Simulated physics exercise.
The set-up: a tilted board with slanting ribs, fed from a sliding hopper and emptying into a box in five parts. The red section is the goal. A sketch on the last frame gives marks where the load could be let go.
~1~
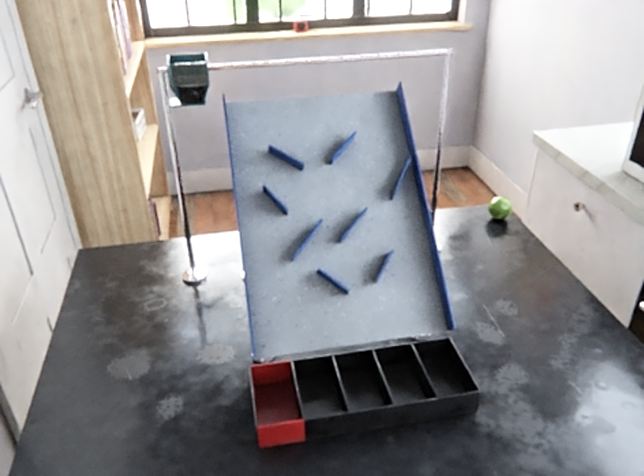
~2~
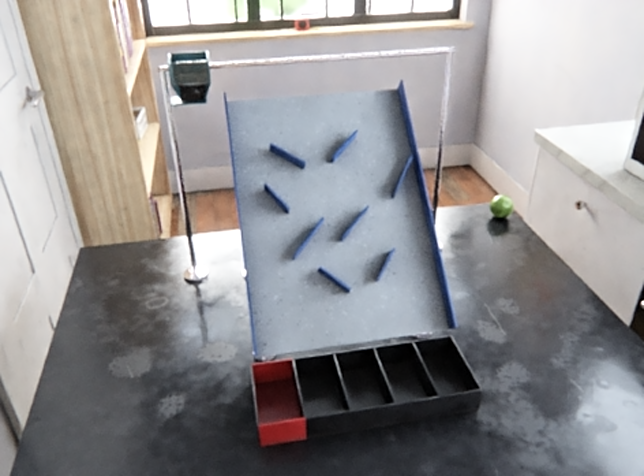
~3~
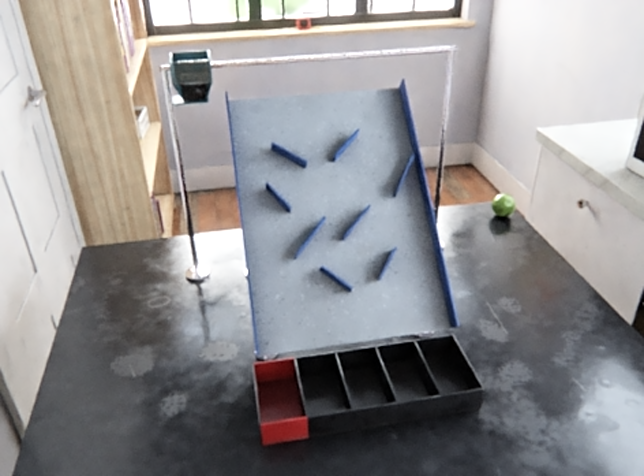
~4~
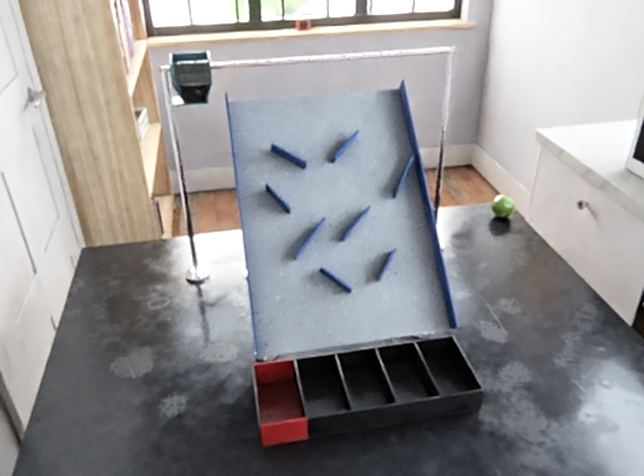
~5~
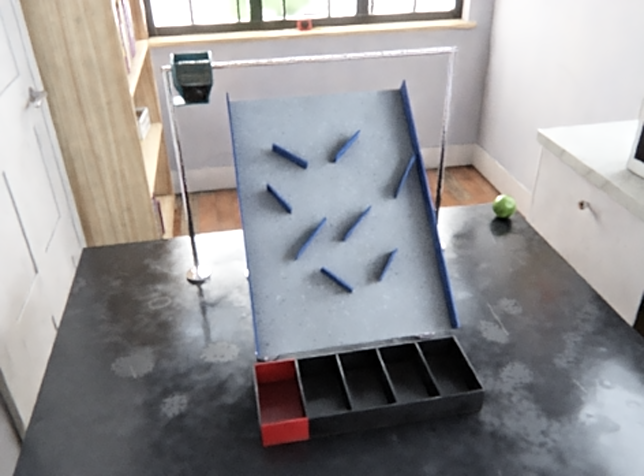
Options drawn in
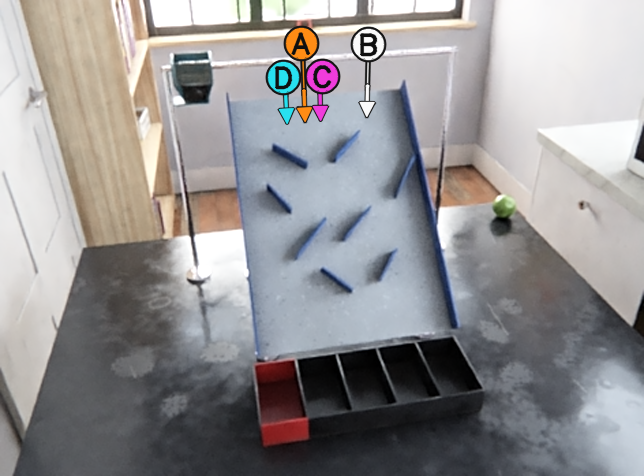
Tilted grey board with slanting blue ribs standing almost motionless above a five-part box with a red left section, the view shifting very slightly.
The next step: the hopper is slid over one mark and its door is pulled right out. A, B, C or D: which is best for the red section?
C is best.
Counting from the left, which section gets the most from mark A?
The fourth from the left.
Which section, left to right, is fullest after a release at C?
It is the first one.
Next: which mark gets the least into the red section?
Here it is mark B.
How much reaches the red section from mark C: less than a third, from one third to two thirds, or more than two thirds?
From one third to two thirds.
On the marked copy, mark A meets the board at (304, 116); mark B meets the board at (366, 111); mark C meets the board at (320, 115); mark D meets the board at (286, 118).
Choosing A, roughly a third in the red section, roughly two thirds in other sections.
Choosing B, about a tenth in the red section, the larger part in other sections.
Choosing C, roughly two thirds in the red section, roughly a third in other sections.
Choosing D, roughly a quarter in the red section, the larger part in other sections.
